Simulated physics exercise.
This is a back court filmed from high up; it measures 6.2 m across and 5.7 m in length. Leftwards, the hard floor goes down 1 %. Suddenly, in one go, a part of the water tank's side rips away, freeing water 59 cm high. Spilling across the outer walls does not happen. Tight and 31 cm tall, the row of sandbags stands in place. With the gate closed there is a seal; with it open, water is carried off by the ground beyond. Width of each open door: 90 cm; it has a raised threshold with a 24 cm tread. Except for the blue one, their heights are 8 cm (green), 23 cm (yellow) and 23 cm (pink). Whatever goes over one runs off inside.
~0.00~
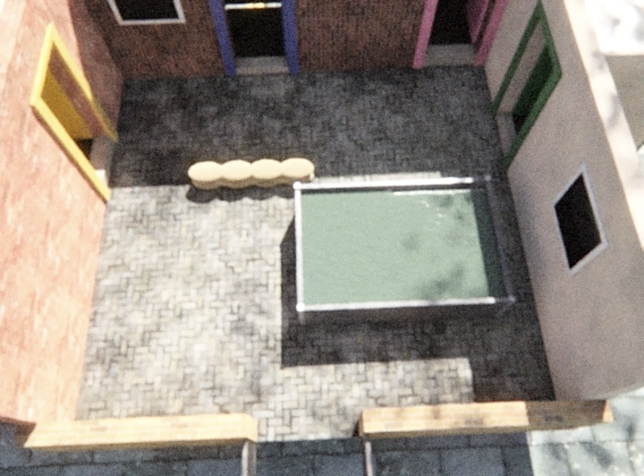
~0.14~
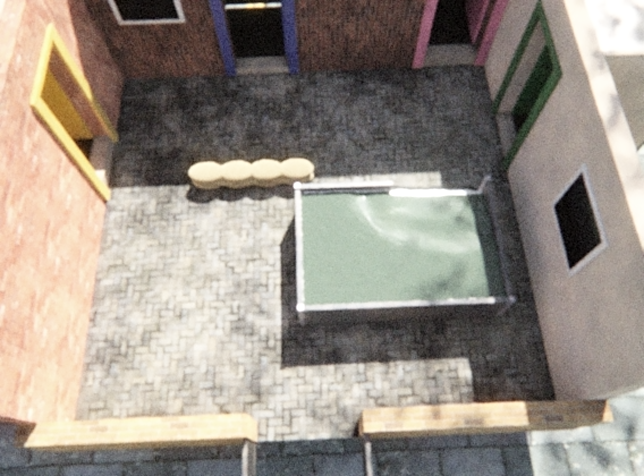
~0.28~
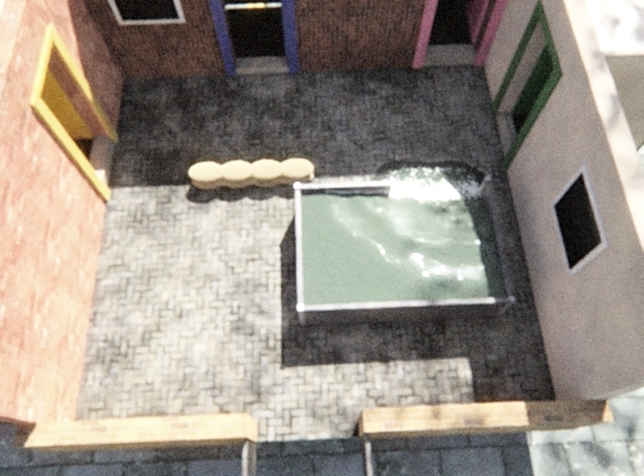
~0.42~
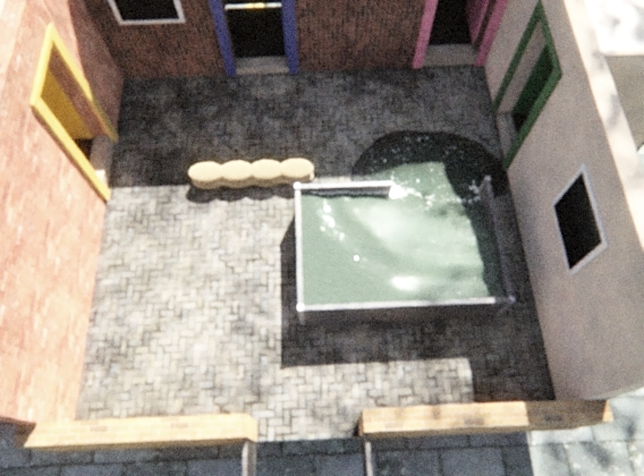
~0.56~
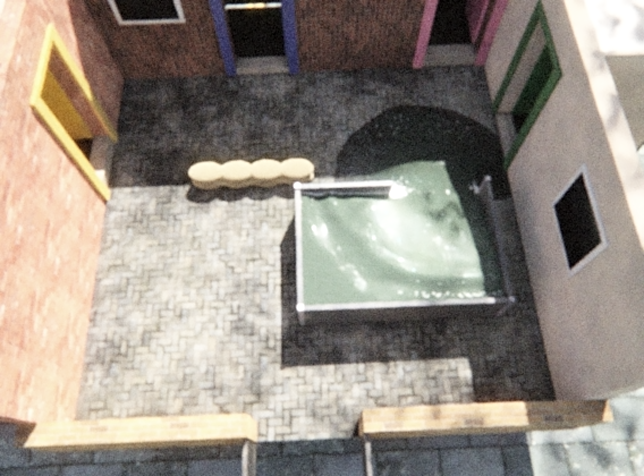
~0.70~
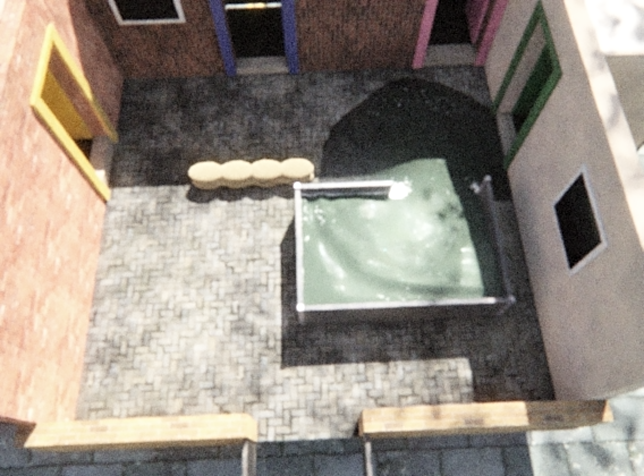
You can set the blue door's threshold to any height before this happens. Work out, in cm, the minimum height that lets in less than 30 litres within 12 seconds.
I would say 5.5 cm.
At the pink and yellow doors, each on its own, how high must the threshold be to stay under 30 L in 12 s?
About 29 cm at pink and about 14.5 cm at yellow.
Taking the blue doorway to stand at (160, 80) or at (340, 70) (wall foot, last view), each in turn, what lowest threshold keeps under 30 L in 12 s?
You'd want about 14.0 cm there first, then about 15 cm.
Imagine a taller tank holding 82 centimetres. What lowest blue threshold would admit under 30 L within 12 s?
It would take a step of about 8.5 cm.
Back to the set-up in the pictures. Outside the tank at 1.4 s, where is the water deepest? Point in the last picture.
Look close to (481, 68).
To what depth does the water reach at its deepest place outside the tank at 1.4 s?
About 42 cm at most.
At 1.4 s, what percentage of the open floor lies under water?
Approximately 25 % of it.
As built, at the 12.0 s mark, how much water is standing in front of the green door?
It comes to about 5.0 centimetres deep.
After 1.4 s water covers 25 % of the floor, deepest (42 cm) near (481, 68); it has not reached the blue door.
After 3.0 s water covers 35 % of the floor, deepest (30 cm) near (481, 68); 9 cm at the blue door, 0 litres in over its 13 cm threshold.
After 12.0 s water covers 95 % of the floor, deepest (14 cm) near (74, 429); 9 cm at the blue door, 0 litres in over its 13 cm threshold.
At the blue door as built, the water arrived by 1.7 s and peaked near 11 cm at 4.4 s.
With a threshold of 4.5 cm, 48 litres would have come in within the 12 s; with 6 cm, 24 litres. So under 30 litres takes about 5.5 cm.
